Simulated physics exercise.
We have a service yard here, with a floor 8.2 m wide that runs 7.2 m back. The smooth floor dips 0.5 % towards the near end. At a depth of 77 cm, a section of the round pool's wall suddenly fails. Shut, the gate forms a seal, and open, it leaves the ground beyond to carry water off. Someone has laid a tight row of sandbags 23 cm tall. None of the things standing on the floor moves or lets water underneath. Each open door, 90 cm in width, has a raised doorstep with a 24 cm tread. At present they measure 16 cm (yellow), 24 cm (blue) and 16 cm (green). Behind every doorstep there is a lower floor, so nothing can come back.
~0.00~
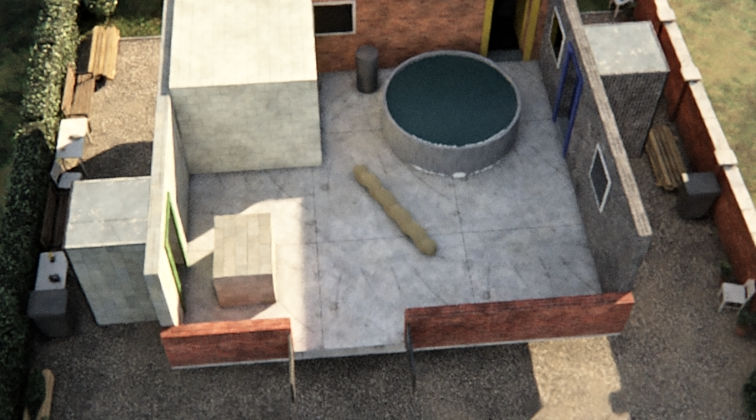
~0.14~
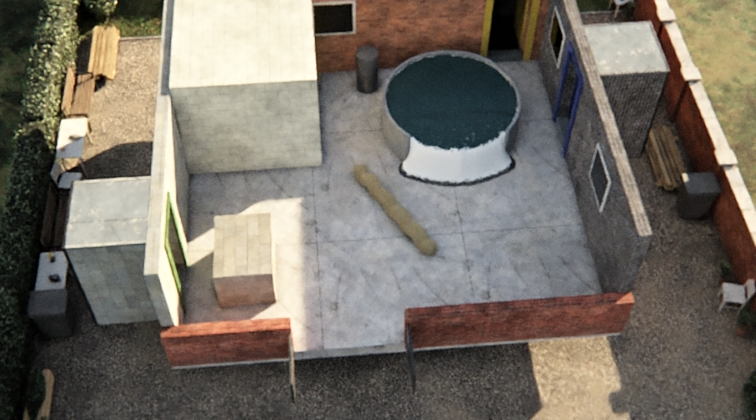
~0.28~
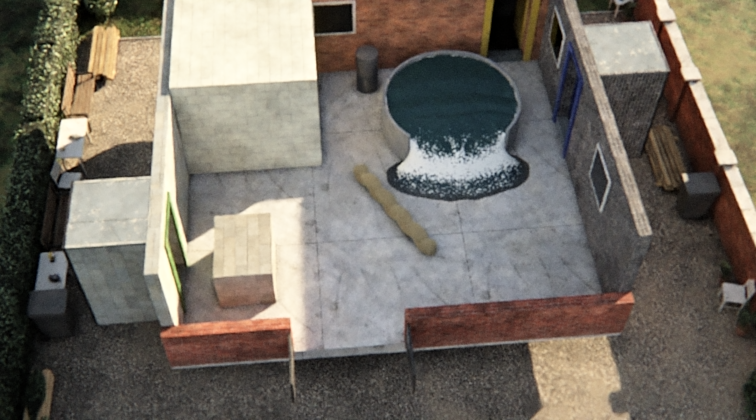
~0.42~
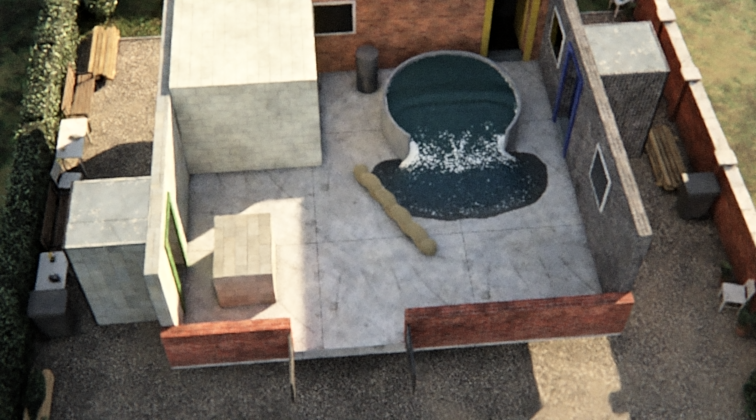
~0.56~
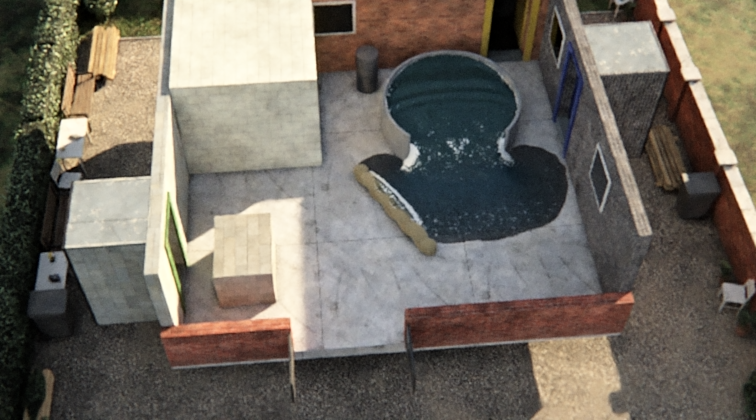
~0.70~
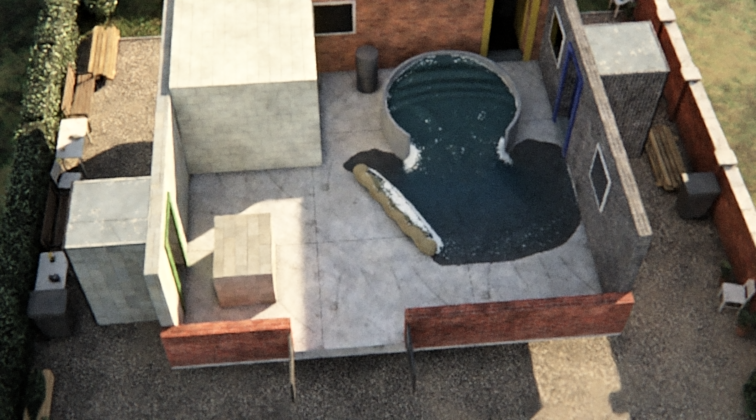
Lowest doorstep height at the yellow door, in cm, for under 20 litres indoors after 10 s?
I would say 20 cm.
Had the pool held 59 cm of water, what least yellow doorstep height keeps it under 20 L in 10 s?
Something near 14.0 cm should do.
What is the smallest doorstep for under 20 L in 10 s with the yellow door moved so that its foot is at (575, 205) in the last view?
17 cm.
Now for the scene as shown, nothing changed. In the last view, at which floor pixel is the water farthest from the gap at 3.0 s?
Look about (279, 341) in the last picture.
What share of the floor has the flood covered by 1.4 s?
Some 40 per cent is wet.
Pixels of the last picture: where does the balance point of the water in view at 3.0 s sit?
The balance point sits at roughly (477, 212).
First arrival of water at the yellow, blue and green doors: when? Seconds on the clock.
Arrival times are yellow 5.0 seconds, blue 0.9 seconds and green 4.5 seconds.
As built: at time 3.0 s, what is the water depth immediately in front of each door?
Door depths (cm): Yellow = 0, blue = 1, green = 0.
After 1.4 s water covers 40 % of the floor, deepest (44 cm) near (605, 317); it has not reached the yellow door.
After 3.0 s water covers 60 % of the floor, deepest (52 cm) near (568, 319); it has not reached the yellow door.
After 10.0 s water covers 95 % of the floor, deepest (20 cm) near (374, 108); 17 cm at the yellow door, 60 litres in over its 16 cm doorstep.
At the yellow door as built, the water arrived by 5.1 s and peaked near 24 cm at 5.4 s.
With a doorstep of 17 cm, 48 litres would have come in within the 10 s; with 23 cm, 9 litres. So under 20 litres takes about 20 cm.
